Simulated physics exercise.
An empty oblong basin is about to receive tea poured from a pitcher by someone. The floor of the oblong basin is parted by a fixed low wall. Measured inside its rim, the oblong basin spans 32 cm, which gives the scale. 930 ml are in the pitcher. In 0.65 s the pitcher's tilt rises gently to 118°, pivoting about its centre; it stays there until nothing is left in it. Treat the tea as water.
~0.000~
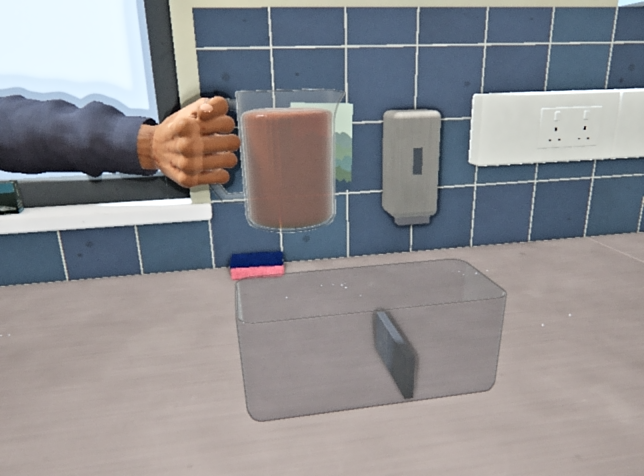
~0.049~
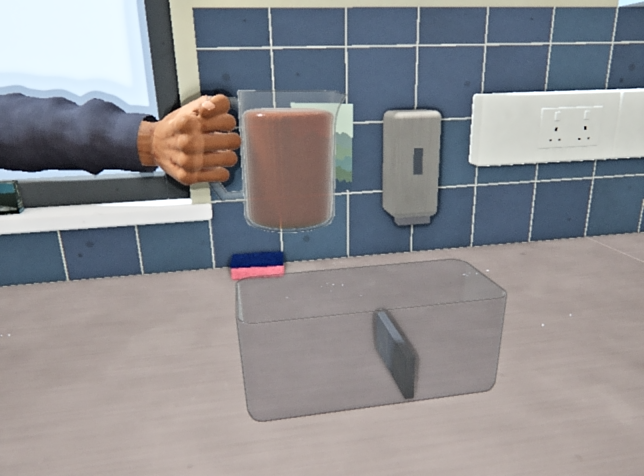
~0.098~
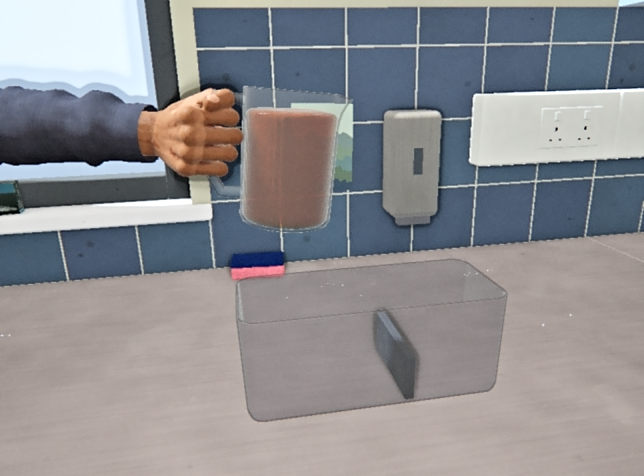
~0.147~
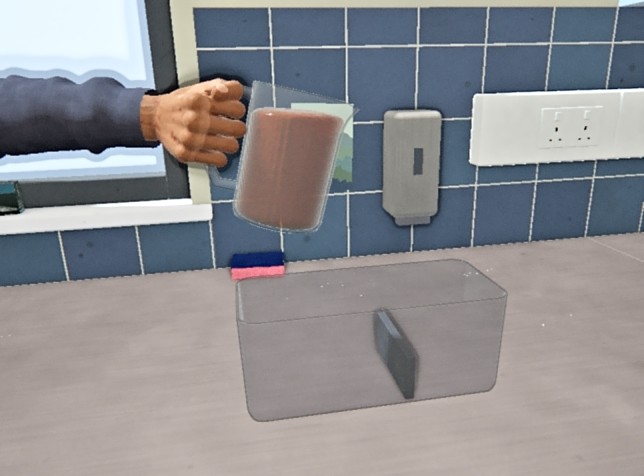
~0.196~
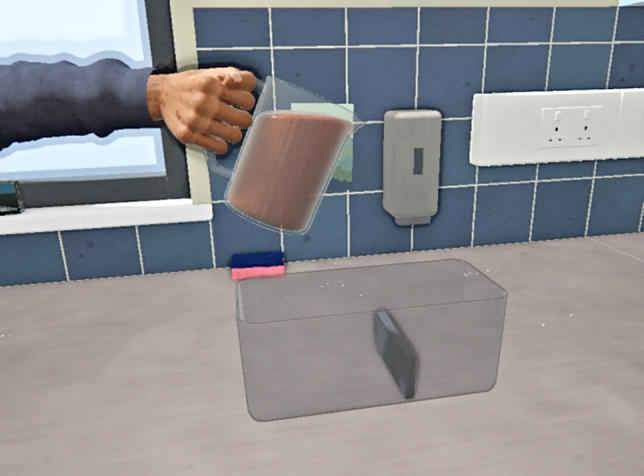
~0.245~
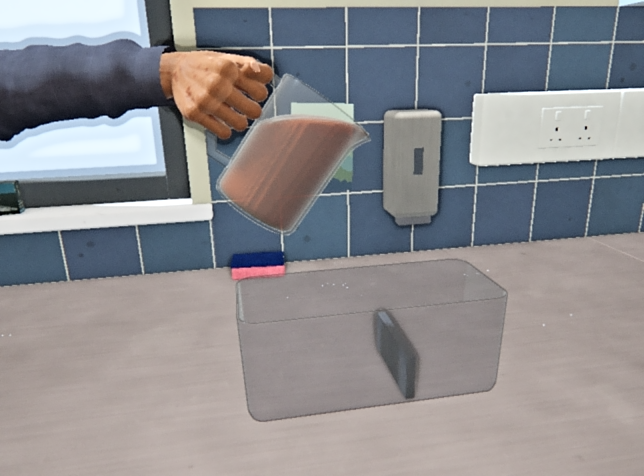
A clear pitcher of brown tea, held up by a hand reaching in from the left, tilted gently to the right above an empty see-through basin with a small dark panel standing inside.
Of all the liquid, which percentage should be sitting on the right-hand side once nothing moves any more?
Around 66 per cent should be sitting there.
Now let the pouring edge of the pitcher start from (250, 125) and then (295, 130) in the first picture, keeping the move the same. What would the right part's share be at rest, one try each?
About 5 %, then about 5 %.
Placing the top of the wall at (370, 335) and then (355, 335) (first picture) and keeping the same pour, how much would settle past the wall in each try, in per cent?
95 % and 95 %.
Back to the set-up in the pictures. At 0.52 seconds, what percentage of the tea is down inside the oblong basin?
About 14%.
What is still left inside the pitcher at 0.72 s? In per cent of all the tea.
Close to 12 percent of the total.
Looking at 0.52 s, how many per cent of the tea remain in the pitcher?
Near 58 in a hundred.
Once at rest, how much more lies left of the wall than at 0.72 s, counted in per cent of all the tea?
I'd say near 14 percent.
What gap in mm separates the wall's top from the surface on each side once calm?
Looks like roughly 46 mm on the left and roughly 14 mm on the right.
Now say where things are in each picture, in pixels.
In the first frame, it leans 0°; its right rim is at (344, 91); the tea meets the walls at (240, 114) and (332, 110); the oblong basin's rim runs from (236, 301) to (484, 277); the wall's top is at (394, 334).
In the second frame, it leans 2°; its right rim is at (346, 93); the tea meets the walls at (242, 113) and (333, 111).
In the third frame, it leans 7°; its right rim is at (351, 98); the tea meets the walls at (246, 111) and (336, 114).
In the fourth frame, it leans 14°; its right rim is at (358, 108); the tea meets the walls at (248, 124) and (343, 116).
In the fifth frame, it leans 25°; its right rim is at (365, 122); the tea meets the walls at (244, 146) and (353, 120).
In the sixth frame, it leans 37°; its right rim is at (370, 139); the tea meets the walls at (240, 147) and (365, 131).
Then, 0.52 s in, the tilt is 106° and 58 per cent is still to pour, 0 is left of the wall and 15 right of it.
Then, 0.72 s in, the tilt is 118° and 11 per cent is still to pour, 18 is left of the wall and 52 right of it.
Then, 0.92 s in, the tilt is 118° and 0 per cent is still to pour, 30 is left of the wall and 66 right of it.
Then, 1.15 s in, the tilt is 118° and 0 per cent is still to pour, 32 is left of the wall and 66 right of it.
Finally, 32 per cent lies left of the wall, 66 right of it and 2 outside.
